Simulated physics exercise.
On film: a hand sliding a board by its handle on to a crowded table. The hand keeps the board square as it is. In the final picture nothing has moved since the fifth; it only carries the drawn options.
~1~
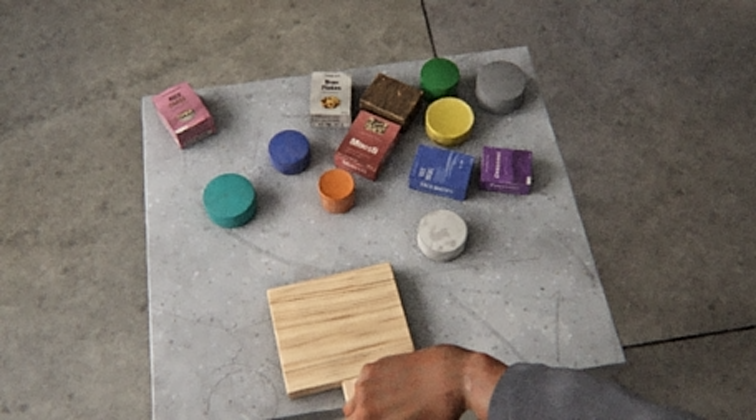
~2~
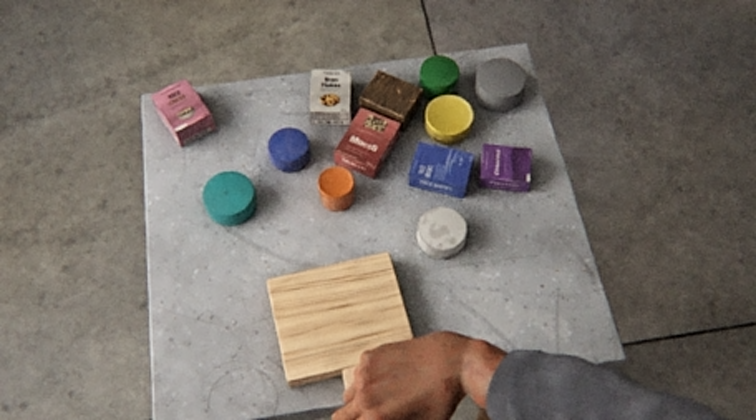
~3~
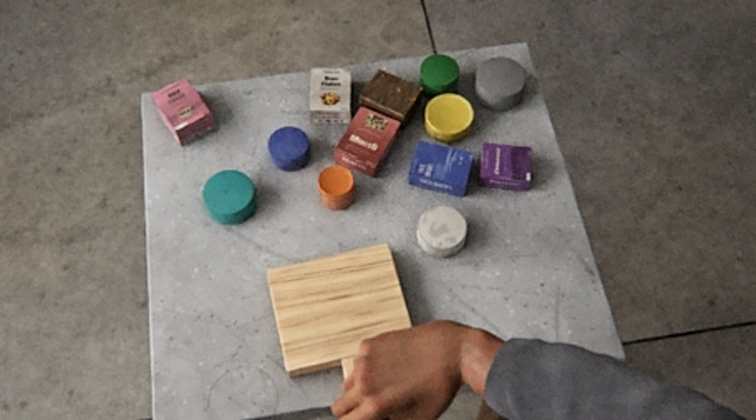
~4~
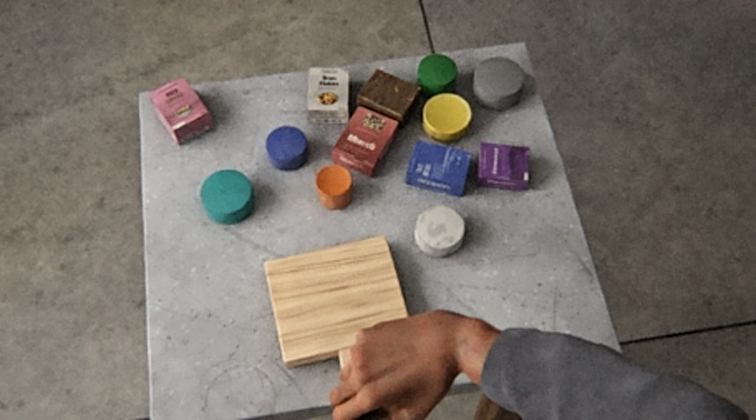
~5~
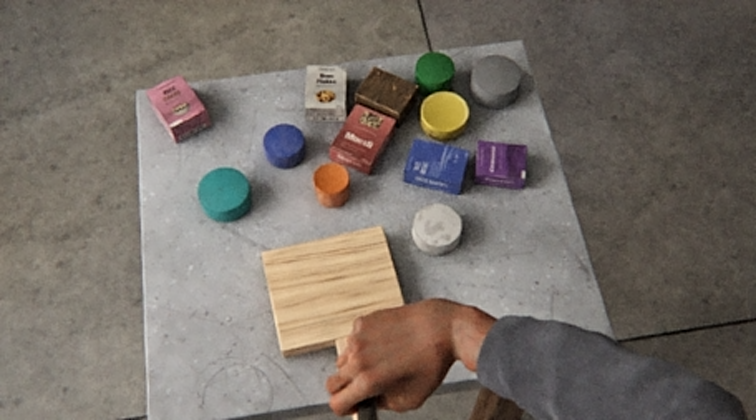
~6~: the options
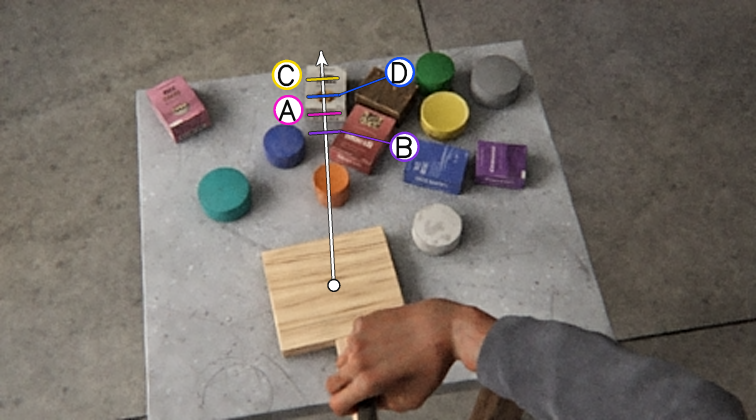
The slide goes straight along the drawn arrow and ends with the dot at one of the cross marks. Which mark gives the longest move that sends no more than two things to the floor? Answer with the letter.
At A, and not beyond.
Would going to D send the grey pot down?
No.
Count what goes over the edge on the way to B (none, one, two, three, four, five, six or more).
In all, one.
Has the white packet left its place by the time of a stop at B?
By then, yes.
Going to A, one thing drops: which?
It is the white packet.
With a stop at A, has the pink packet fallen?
By then, no.
On the copy, A at (325, 114); B at (325, 133); C at (322, 79); D at (324, 96); the arrow from (334, 285) to (321, 52); the white dot at (334, 285).
On A. First, board (330, 223); red packet (363, 136); orange tub (324, 161).
Then, board (328, 163); white packet (311, 63); black block (397, 81).
Finally, board (325, 120); white packet over the edge; red packet (340, 58); one fallen.
By contrast, B is within the limit but short; C drops four; D drops four.
